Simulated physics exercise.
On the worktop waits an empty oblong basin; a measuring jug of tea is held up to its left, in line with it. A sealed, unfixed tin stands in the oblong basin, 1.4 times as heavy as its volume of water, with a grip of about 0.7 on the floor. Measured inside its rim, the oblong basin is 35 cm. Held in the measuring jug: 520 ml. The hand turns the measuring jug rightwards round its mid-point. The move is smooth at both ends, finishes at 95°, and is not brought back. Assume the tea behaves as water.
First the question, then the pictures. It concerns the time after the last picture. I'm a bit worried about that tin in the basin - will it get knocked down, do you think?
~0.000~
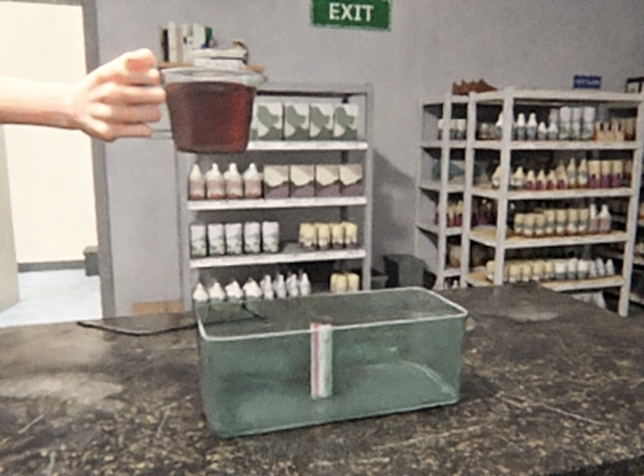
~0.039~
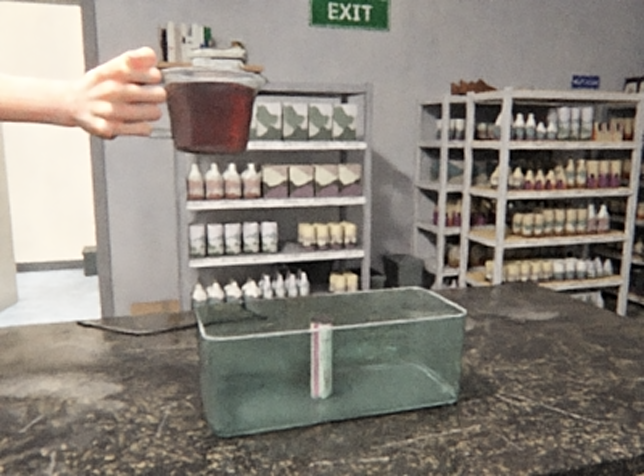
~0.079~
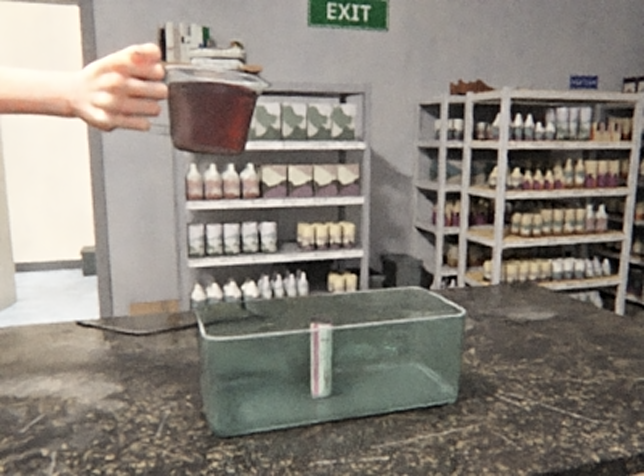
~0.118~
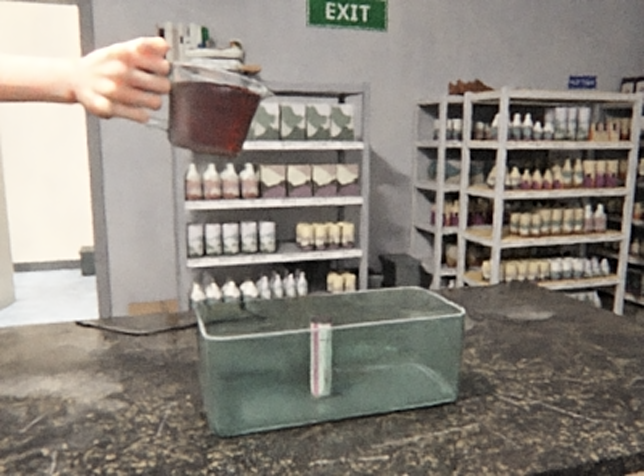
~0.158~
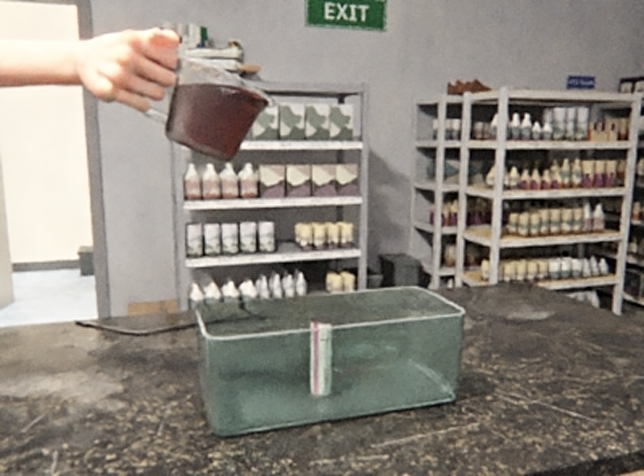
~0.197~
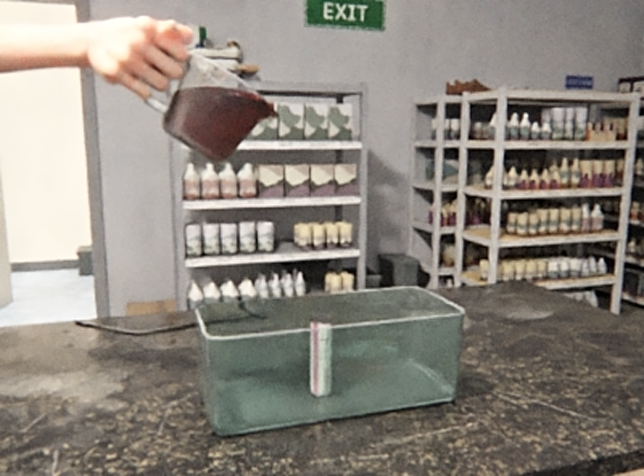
No. It will not come down.
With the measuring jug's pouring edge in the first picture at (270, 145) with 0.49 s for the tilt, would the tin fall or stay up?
Then the tin comes down.
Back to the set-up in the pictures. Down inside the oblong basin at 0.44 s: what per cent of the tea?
Around 5 percent.
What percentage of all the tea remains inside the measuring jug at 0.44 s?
Close to 42 in a hundred.
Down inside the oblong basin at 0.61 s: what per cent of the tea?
Looks like about 62 % of the whole amount.
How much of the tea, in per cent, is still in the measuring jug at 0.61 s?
I'd estimate some 10 per cent.
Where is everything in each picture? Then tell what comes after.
Tilt 0°; pouring edge (268, 78); surface from (165, 86) to (254, 88); the oblong basin's rim runs from (200, 323) to (445, 301); the tin's top is at (322, 322), in the first picture.
Tilt 1°; pouring edge (269, 80); surface from (166, 85) to (254, 89), in the second picture.
Tilt 6°; pouring edge (271, 85); surface from (169, 84) to (255, 91), in the third picture.
Tilt 13°; pouring edge (274, 93); surface from (172, 84) to (259, 94), in the fourth picture.
Tilt 22°; pouring edge (277, 105); surface from (175, 88) to (265, 99), in the fifth picture.
Tilt 33°; pouring edge (277, 117); surface from (173, 98) to (265, 107); 2 per cent is over the edge, in the sixth picture.
By 0.44 s the tilt is 92° and 41 per cent is still to pour; the tin stands where it began.
By 0.61 s the tilt is 95° and 9 per cent is still to pour; the tin stands where it began.
By 0.79 s the tilt is 95° and 2 per cent is still to pour; the tin stands where it began.
By 0.99 s the tilt is 95° and 0 per cent is still to pour; the tin stands where it began.
At rest the tin stands where it began.
